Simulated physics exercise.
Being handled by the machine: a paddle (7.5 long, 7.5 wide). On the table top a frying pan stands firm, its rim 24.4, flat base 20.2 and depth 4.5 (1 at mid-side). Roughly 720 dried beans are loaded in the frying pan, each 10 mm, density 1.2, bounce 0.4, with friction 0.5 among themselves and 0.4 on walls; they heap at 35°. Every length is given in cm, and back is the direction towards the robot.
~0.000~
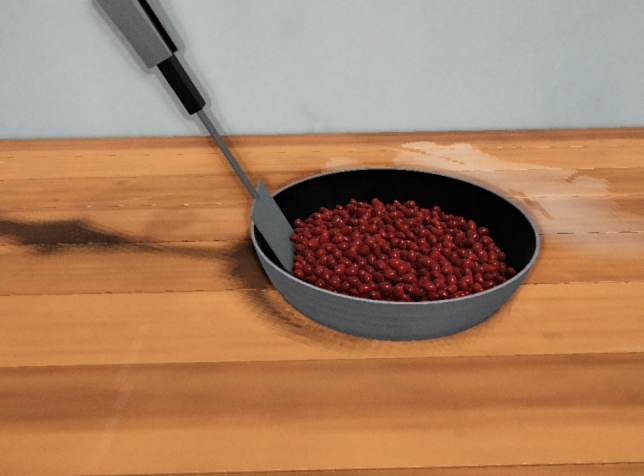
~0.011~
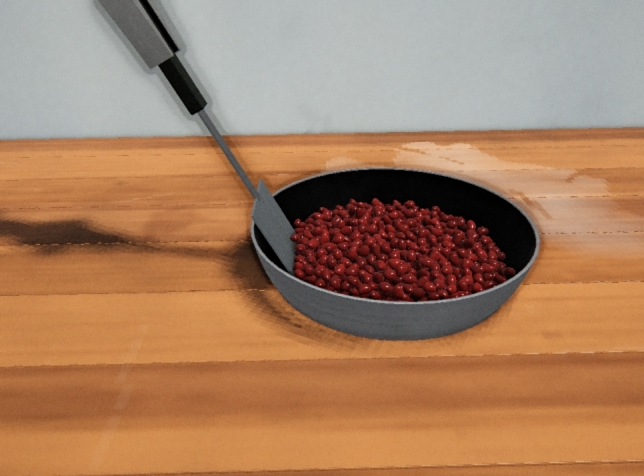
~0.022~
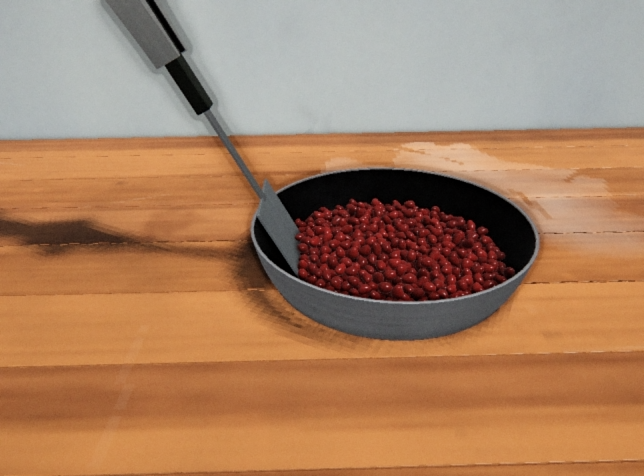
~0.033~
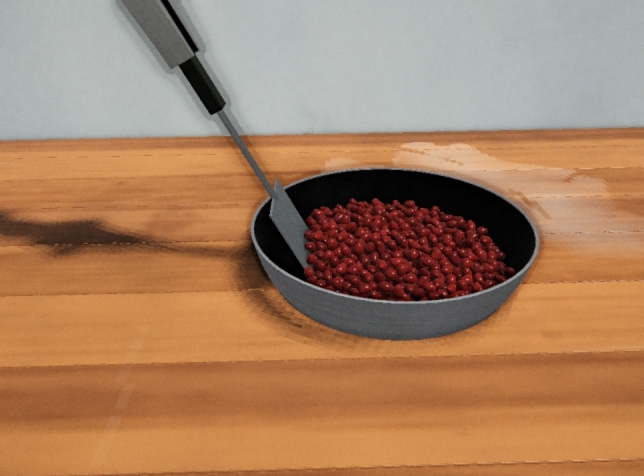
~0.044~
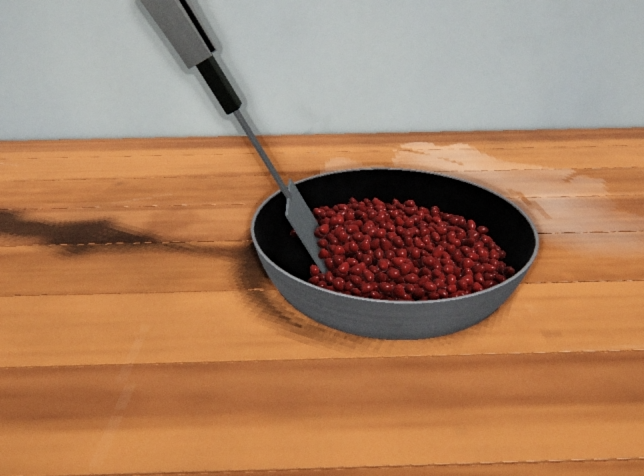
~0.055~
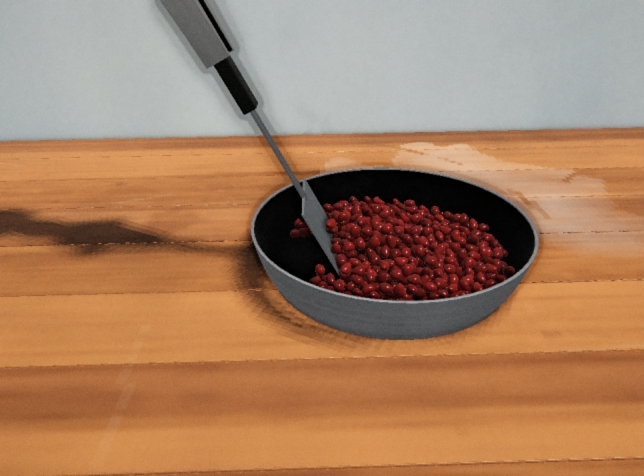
The video shows a frying pan of dark red beans on a wooden table top, where a gray paddle held by a machine rests at the left side, then slides a short way right, pushing into the beans.
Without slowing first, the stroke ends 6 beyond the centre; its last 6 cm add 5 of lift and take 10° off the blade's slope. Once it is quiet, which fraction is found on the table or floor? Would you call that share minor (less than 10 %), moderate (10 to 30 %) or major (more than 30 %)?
I would call it moderate.
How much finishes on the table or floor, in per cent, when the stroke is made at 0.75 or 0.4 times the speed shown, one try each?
Roughly 10 % and roughly 0 %.
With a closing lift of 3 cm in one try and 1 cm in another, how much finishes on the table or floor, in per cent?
Roughly 15 % and then 5 %.
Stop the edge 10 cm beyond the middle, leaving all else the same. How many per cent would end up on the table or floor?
That would be something like 20 in a hundred.
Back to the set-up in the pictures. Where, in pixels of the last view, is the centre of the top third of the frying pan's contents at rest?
Roughly at (464, 243).
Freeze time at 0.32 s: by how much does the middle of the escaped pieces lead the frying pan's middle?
Roughly 28 cm.
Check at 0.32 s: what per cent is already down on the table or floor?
Share at that moment: About 15 %.
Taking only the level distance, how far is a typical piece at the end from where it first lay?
About 3 centimetres.
After 0.08 s, sloping 63°, highest piece 7 above the table; 725 in the frying pan.
After 0.11 s, sloping 60°, highest piece 8 above the table; 725 in the frying pan.
After 0.32 s, sloping 53°, highest piece 5 above the table; 625 in the frying pan, 92 on the table or floor, 8 on the blade or in flight.
After 1.37 s, sloping 53°, highest piece 4 above the table; 625 in the frying pan, 100 on the table or floor.
In the end, 625 in the frying pan, 100 on the table or floor. That is 14 % on the table or floor.
